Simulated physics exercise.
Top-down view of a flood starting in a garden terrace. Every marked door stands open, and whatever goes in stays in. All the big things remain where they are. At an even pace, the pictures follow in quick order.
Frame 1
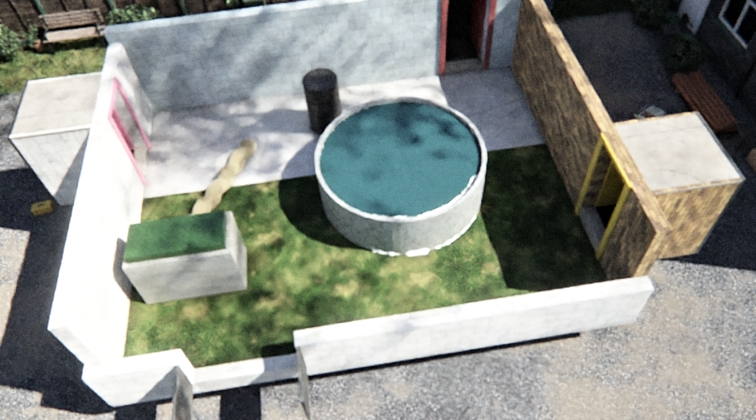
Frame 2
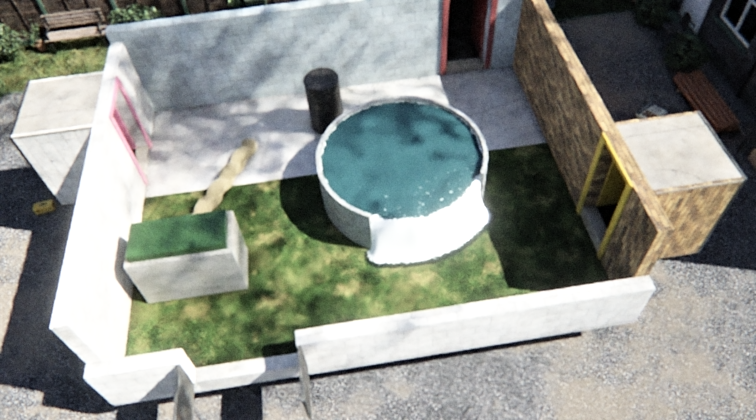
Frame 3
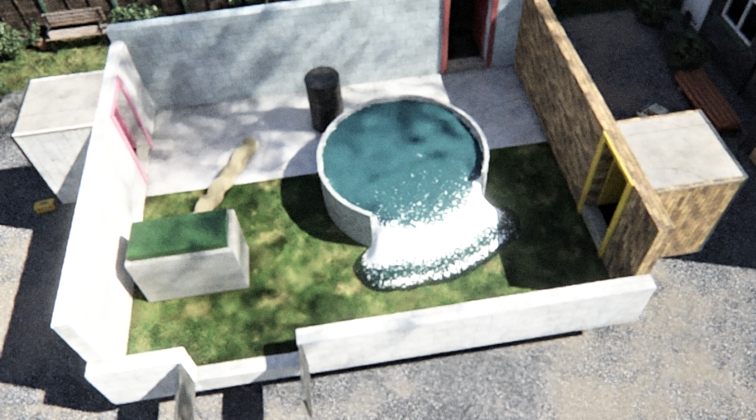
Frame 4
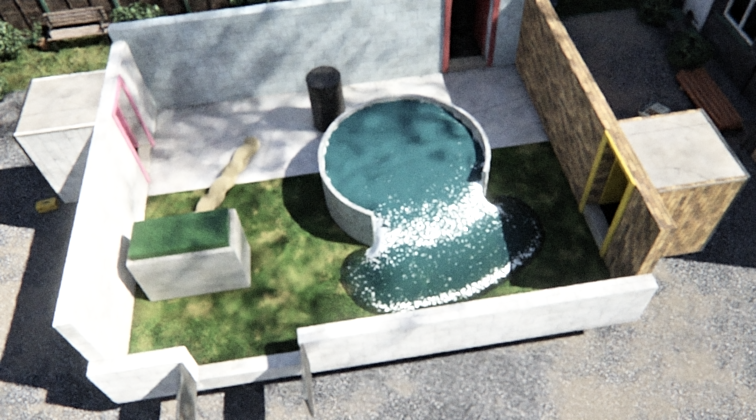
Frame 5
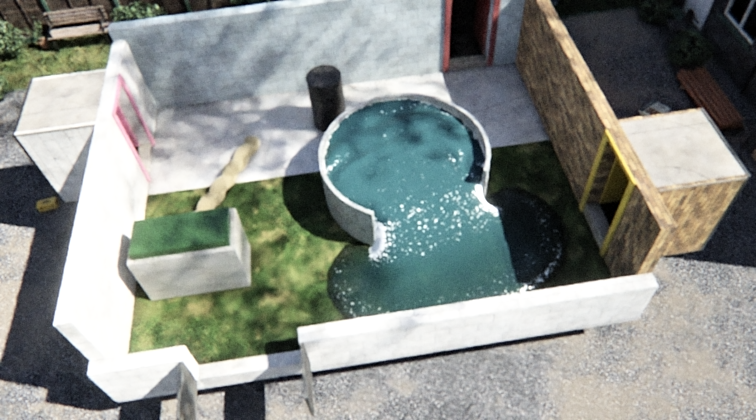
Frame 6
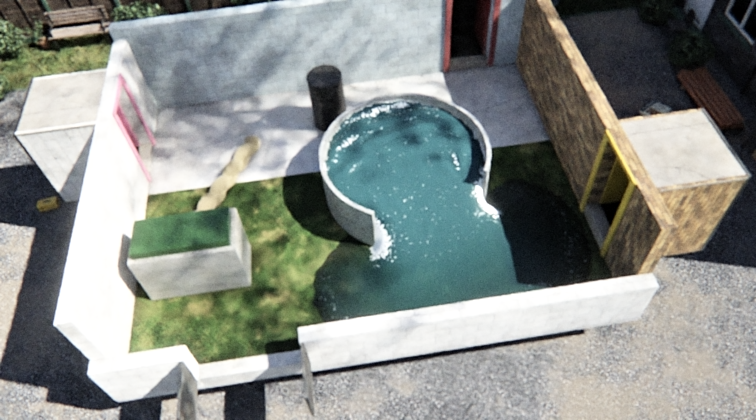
Water pours from a gap in the round tank and spreads across the walled grass.
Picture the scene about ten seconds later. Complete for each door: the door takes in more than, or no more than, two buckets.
Completed: The red door takes in more than two buckets; the pink door takes in no more than two buckets; the yellow door takes in more than two buckets.
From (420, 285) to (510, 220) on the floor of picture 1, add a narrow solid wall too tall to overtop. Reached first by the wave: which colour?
My choice is the yellow door.
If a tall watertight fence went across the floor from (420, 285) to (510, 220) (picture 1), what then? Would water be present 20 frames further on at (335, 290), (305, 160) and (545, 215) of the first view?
The first is inundated, the second still bare and the third inundated.
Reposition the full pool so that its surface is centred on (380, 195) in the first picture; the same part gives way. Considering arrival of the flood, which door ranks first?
The door marked yellow is the first one.
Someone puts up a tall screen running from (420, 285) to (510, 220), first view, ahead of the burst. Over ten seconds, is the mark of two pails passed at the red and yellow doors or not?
The red door falls short; the yellow door falls short.
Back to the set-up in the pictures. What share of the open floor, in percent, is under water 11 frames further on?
Close to 35 %.
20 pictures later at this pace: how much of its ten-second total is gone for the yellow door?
Something like 70 in a hundred.
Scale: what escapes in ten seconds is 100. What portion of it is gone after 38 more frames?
Around 60 per cent.
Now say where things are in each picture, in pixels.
In the first frame, still water in the round tank at (400, 156).
In the second frame, water pours out at (437, 232) and has run to (370, 259).
In the third frame, water pours out at (438, 234) and has run to (359, 271).
In the fourth frame, water pours out at (439, 235) and has run to (536, 219).
In the fifth frame, water pours out at (440, 235) and has run to (562, 240).
In the sixth frame, the front is at (586, 254), out from the gap at (440, 235).
A moment on, water covers 25 % of the floor; the red door not reached, the pink door not reached, the yellow door wet at the sill, nothing in.
Next, water covers 35 % of the floor; the red door not reached, the pink door not reached, the yellow door under two buckets in.
Then, water covers 60 % of the floor; the red door not reached, the pink door not reached, the yellow door far over two buckets in.
Later, water covers 85 % of the floor; the red door far over two buckets in, the pink door not reached, the yellow door far over two buckets in.
In the end, water covers 95 % of the floor; the red door far over two buckets in, the pink door wet at the sill, nothing in, the yellow door far over two buckets in.
